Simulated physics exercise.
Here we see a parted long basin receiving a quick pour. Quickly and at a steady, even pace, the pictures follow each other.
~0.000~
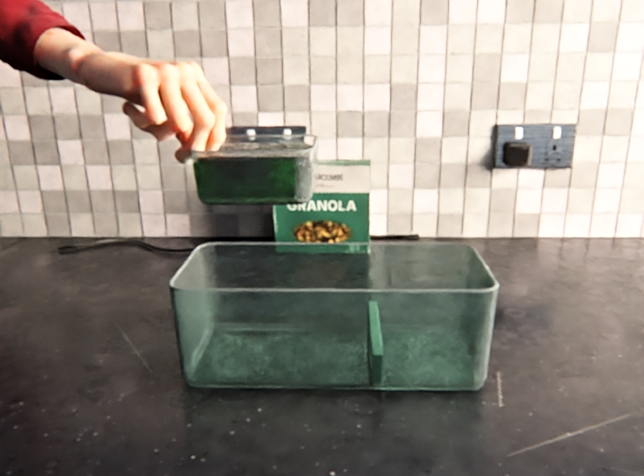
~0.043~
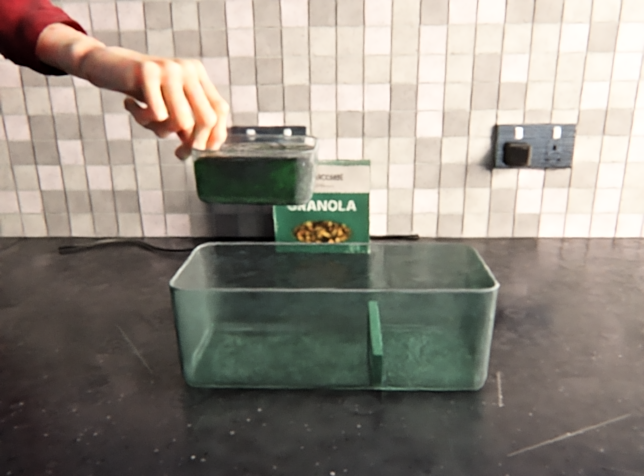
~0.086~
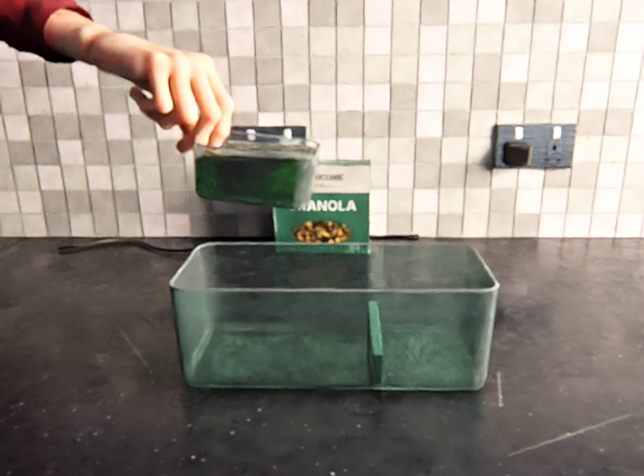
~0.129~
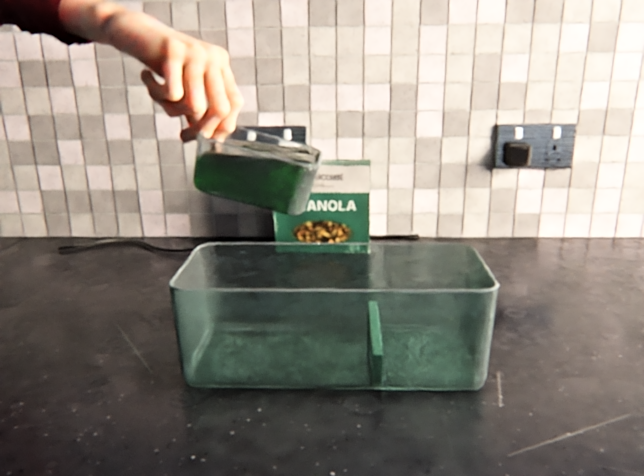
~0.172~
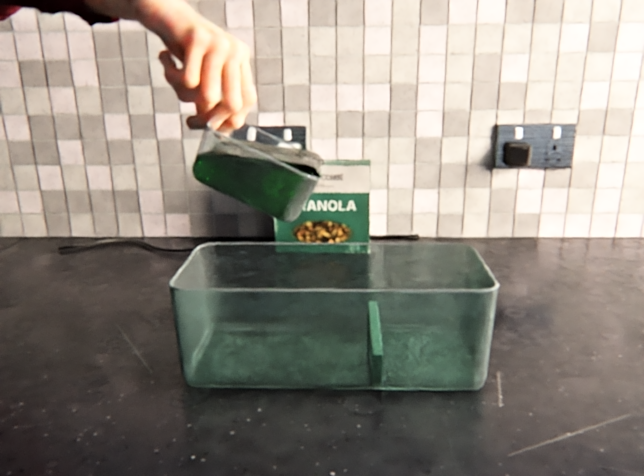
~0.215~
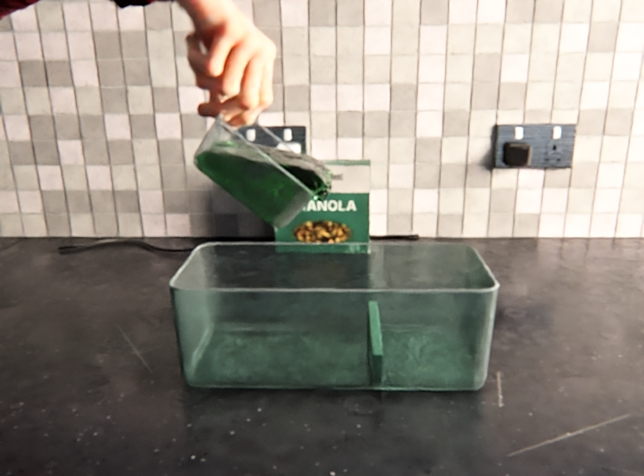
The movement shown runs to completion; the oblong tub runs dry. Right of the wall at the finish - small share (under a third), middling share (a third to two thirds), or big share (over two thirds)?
Small.
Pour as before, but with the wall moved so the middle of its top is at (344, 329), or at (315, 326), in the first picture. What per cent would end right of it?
Well, it's close to 60 per cent for the first one, then 80 per cent for the other.
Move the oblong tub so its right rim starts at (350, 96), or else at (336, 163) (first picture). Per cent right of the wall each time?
In order: Close to 65 and 40 percent.
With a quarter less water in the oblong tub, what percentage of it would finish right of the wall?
Estimate: Around 5 per cent.
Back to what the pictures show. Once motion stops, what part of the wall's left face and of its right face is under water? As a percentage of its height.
Left 40 %, right 20 %.
Then, 0.47 s in, the tilt is 112° and 5 per cent is still to pour, 60 is left of the wall and 15 right of it.
Then, 0.65 s in, the tilt is 119° and 0 per cent is still to pour, 77 is left of the wall and 17 right of it.
Then, 0.84 s in, the tilt is 119° and 0 per cent is still to pour, 74 is left of the wall and 17 right of it.
Then, 1.05 s in, the tilt is 119° and 0 per cent is still to pour, 76 is left of the wall and 18 right of it.
Finally, 76 per cent lies left of the wall, 18 right of it and 7 outside.
